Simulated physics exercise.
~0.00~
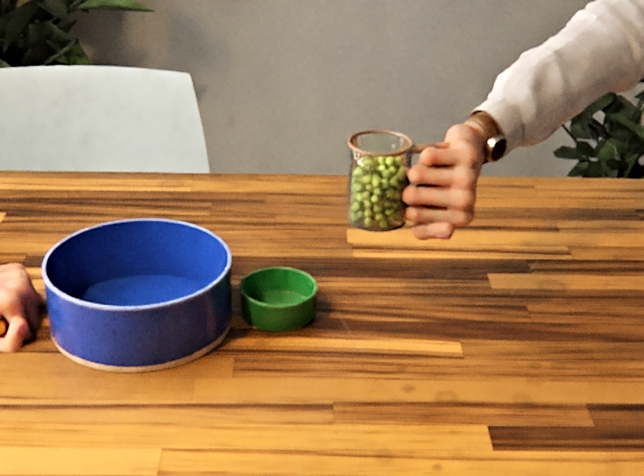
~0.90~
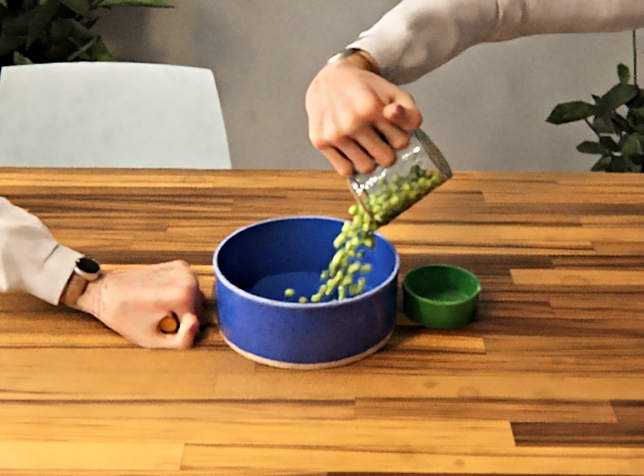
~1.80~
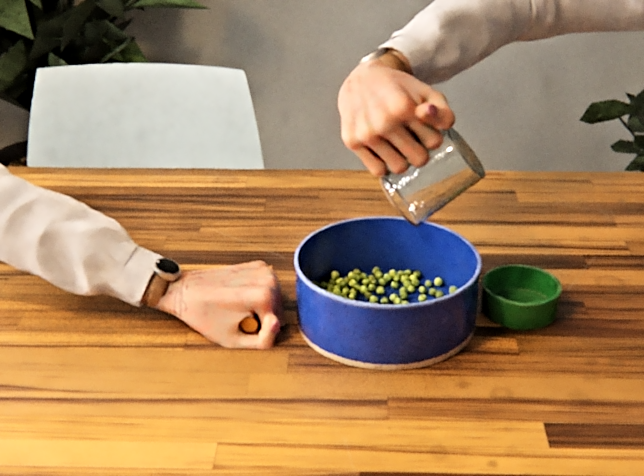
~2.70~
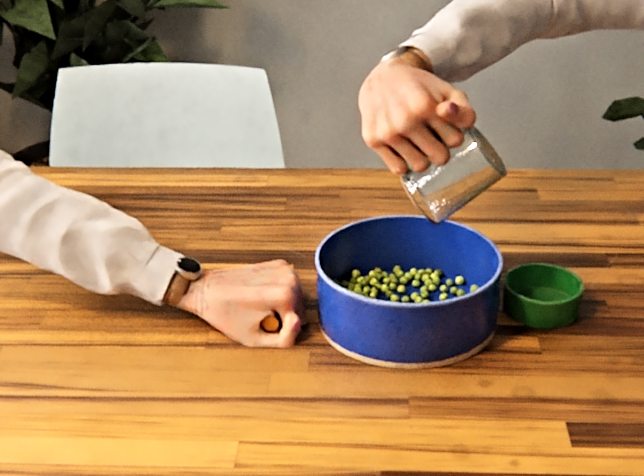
On a striped wooden table, with a pale chair and leafy plants behind it, a blue pot stands beside a smaller green dish. One hand holds a clear cup full of green peas above the table at the right, while another rests at the left edge. The pot and dish slide right together as the view shifts slightly left, and the raised hand tips the cup over the pot. Peas tumble out in a stream into the pot. The cup empties and stays tilted above it, with the peas gathered inside the blue pot and the green dish empty.
